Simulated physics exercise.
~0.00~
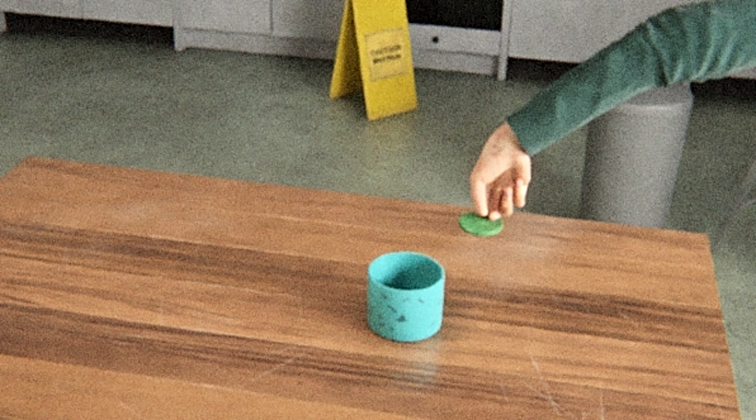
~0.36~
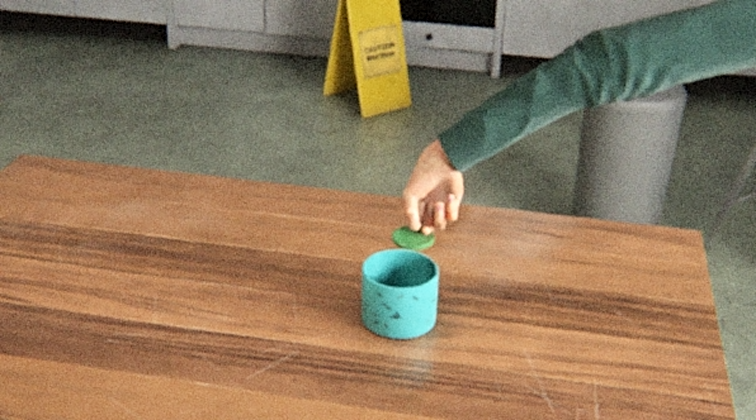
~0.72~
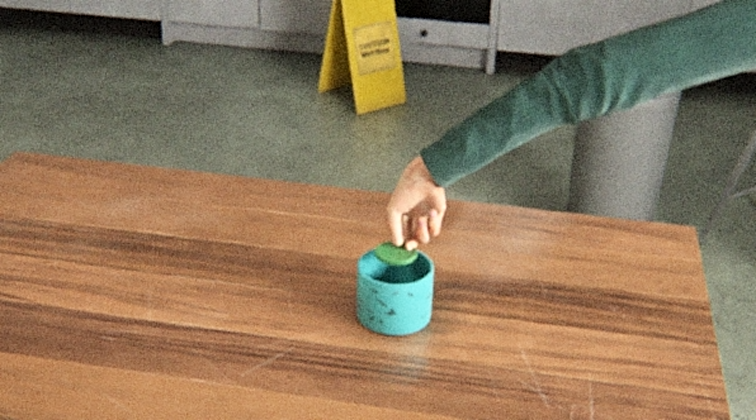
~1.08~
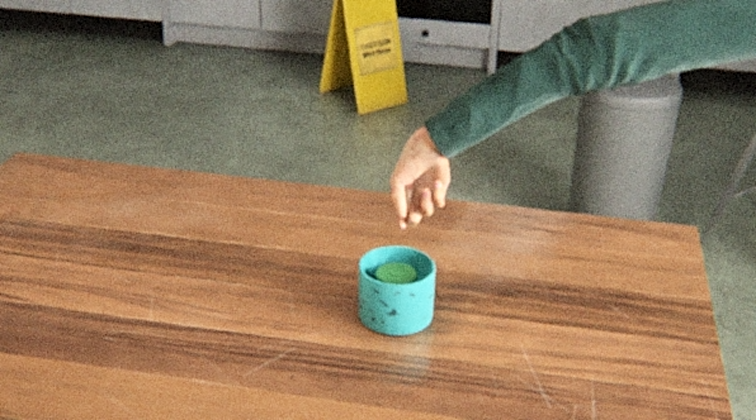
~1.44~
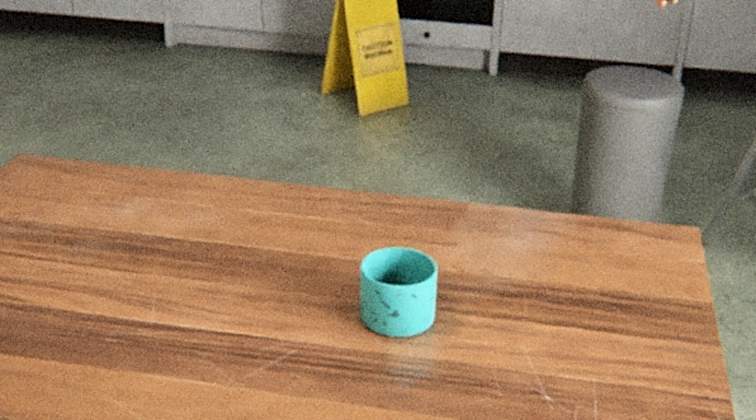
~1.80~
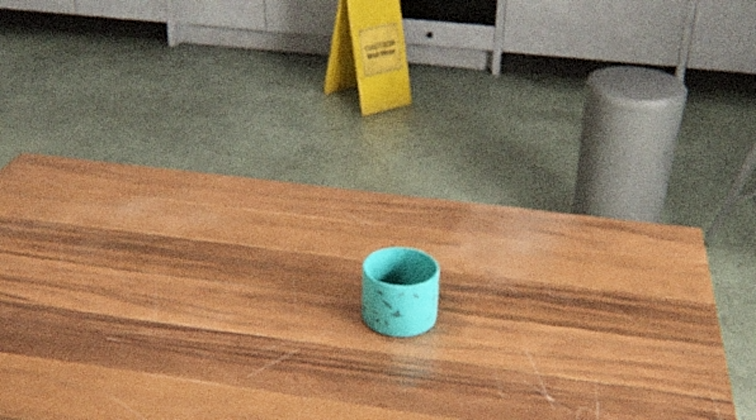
A hand in a green sleeve carried a small green disc leftward over a wooden table and let go of it at the mouth of a turquoise pot, and it dropped inside, out of sight, as the arm withdrew, leaving the pot standing open.
